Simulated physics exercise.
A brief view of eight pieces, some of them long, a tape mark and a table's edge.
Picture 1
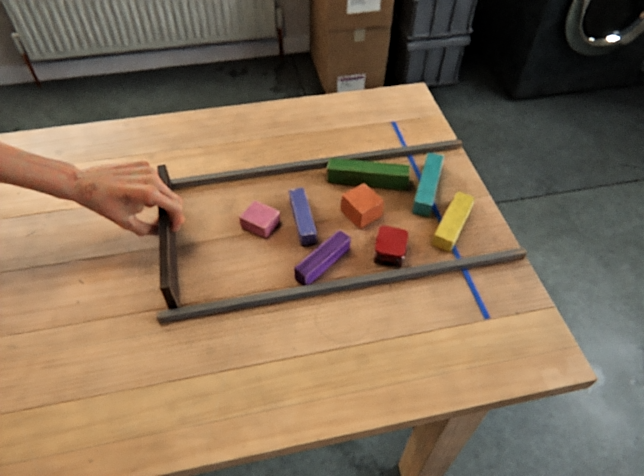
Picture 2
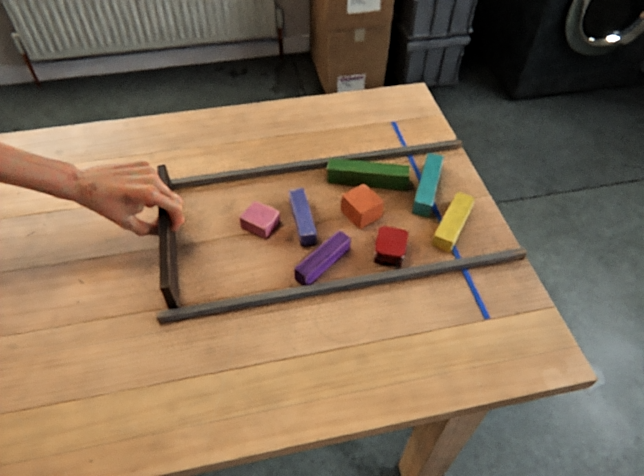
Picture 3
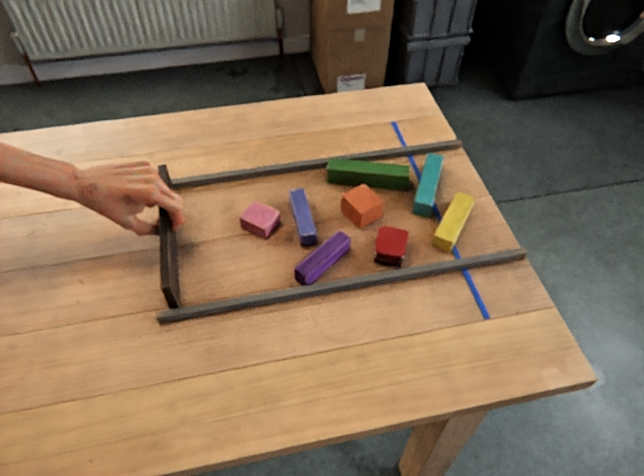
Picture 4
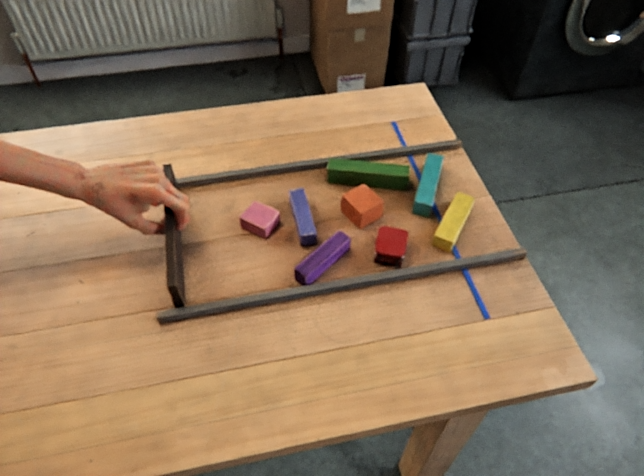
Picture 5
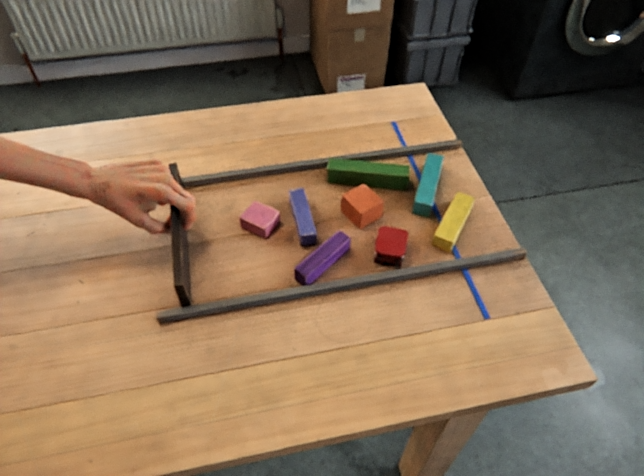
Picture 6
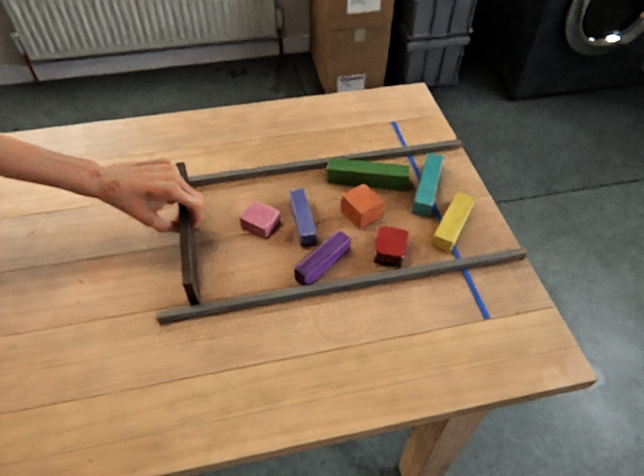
At first, a hand holds a dark board upright at the left end of two rails on a wooden table, with eight colourful blocks lying between the rails. The hand then slides the board slightly to the right, leaving a gap before the pink block, while all the blocks stay still.
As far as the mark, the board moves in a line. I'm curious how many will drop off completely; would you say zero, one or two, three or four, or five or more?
I would say one or two.
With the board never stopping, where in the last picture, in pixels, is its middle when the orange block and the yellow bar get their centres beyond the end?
The middle is at (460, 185) when it's the orange block, and at (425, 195) when it's the yellow bar.
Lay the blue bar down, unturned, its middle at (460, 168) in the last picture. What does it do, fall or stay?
Result: It comes off.
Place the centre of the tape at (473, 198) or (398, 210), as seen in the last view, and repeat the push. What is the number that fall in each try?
The first try gives 6, the second gives 0.
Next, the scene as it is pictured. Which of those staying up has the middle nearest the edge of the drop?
Green bar.
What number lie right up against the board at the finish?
It's touching 4 at the end.
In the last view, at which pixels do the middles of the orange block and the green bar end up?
First (471, 203), then (456, 160).
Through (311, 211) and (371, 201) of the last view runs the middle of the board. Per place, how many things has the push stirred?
The counts are 4 and 8.
Early on, none off yet; yellow bar at rest near (454, 221); turquoise bar at rest near (428, 184); green bar at rest near (368, 174).
Finally, the number that fall off is one or two; lost, turquoise bar and yellow bar.
